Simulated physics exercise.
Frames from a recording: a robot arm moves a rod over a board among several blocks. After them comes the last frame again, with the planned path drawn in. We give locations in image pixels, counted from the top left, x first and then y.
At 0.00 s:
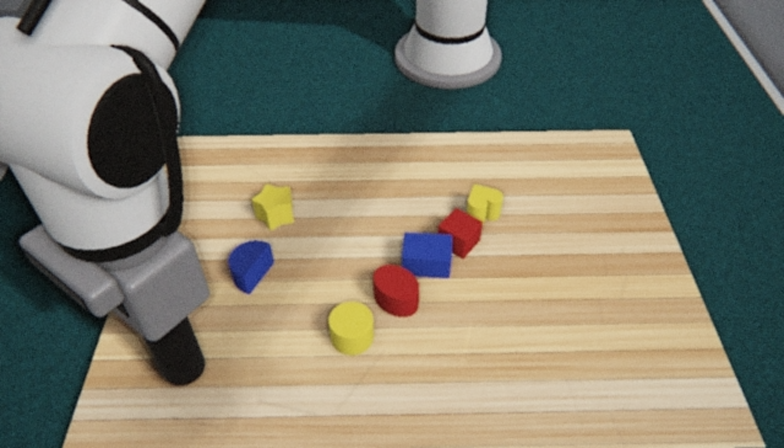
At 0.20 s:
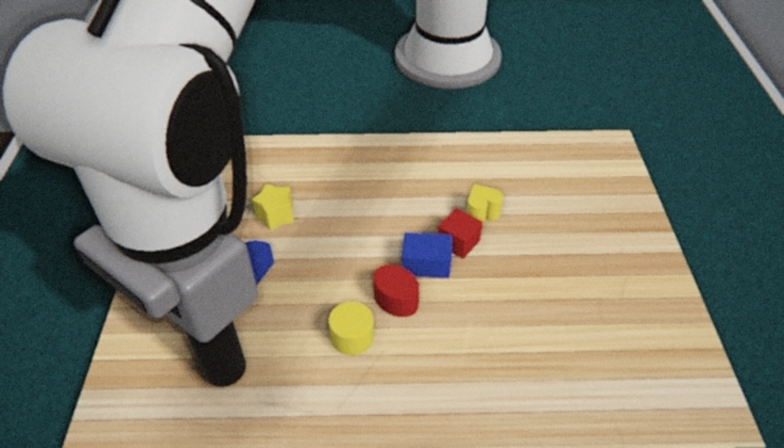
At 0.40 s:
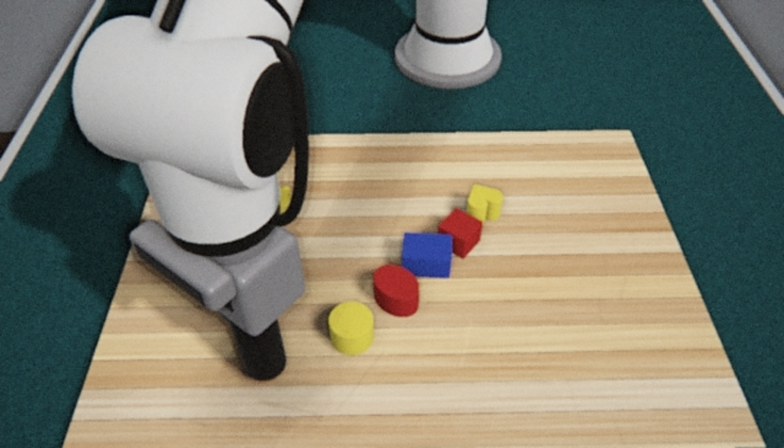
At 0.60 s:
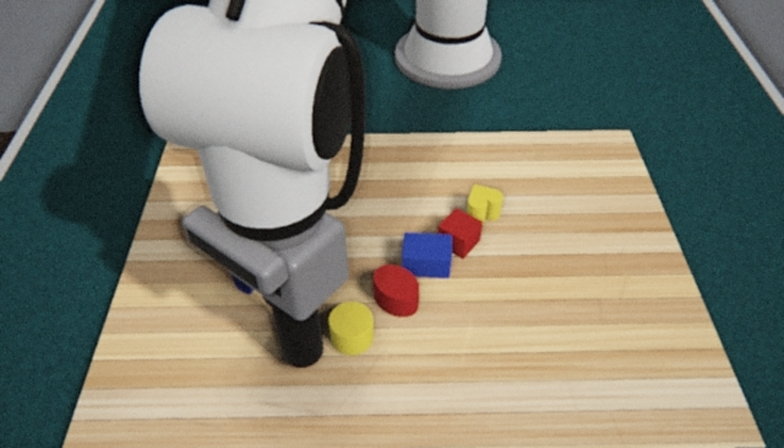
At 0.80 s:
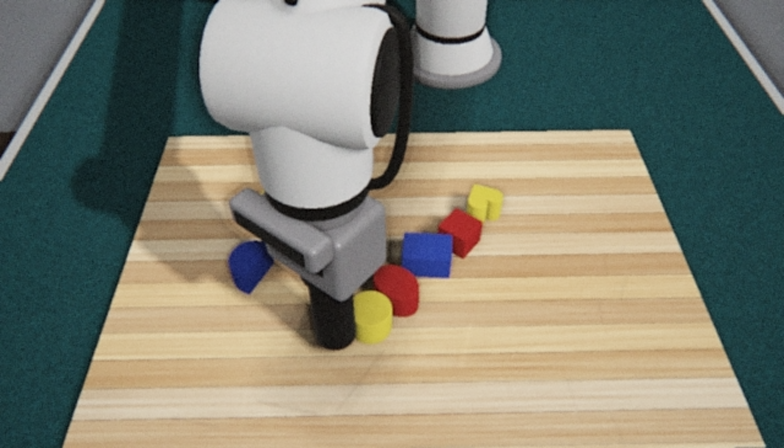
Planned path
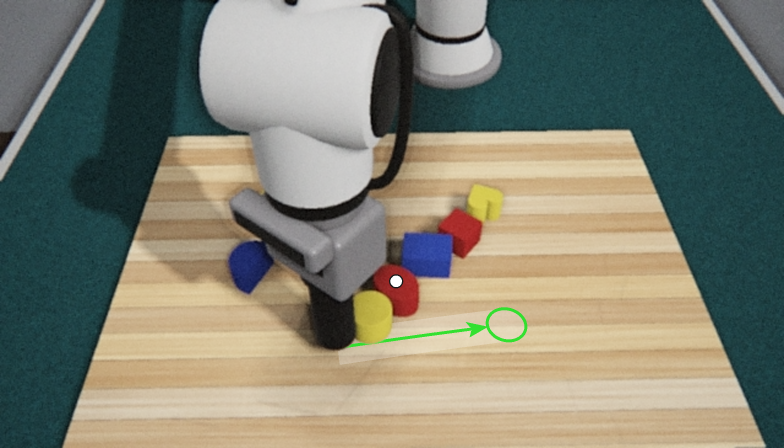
On a striped wooden board over a green surface, a white and gray robot arm holds a black rod at the left, near scattered yellow, red and blue blocks. The arm sweeps the rod rightward across the board, then angles slightly upward and nudges the yellow round block toward the red one.
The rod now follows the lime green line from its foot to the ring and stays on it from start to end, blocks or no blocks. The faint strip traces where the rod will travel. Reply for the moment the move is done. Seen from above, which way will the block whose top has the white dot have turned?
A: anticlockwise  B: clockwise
(A)
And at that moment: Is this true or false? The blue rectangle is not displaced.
The claim does not hold.
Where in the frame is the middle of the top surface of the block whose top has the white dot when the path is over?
My prediction: (413, 259).
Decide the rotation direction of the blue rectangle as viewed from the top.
Seen from above, clockwise.
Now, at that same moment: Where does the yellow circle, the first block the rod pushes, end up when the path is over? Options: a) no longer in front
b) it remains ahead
a.
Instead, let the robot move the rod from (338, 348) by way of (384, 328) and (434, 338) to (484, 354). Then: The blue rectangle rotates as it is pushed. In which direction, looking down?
Viewed from the top, it goes clockwise.
Path on the board, from (338, 348) to (507, 324); the dot is on the red elliptical block.
On the path given first. One third of the way, rod (395, 327); yellow circle (418, 293); red elliptical block (414, 262), turned 50° anticlockwise; blue rectangle (429, 235), turned 25° clockwise; red square (463, 221).
Two thirds of the way, rod (454, 319); yellow circle (447, 281); red elliptical block (413, 259), turned 50° anticlockwise; blue rectangle (430, 232), turned 30° clockwise; red square (464, 220).
At the end, rod (509, 312); yellow circle (448, 280); red elliptical block (413, 259), turned 50° anticlockwise; blue rectangle (430, 232), turned 30° clockwise; red square (464, 220).
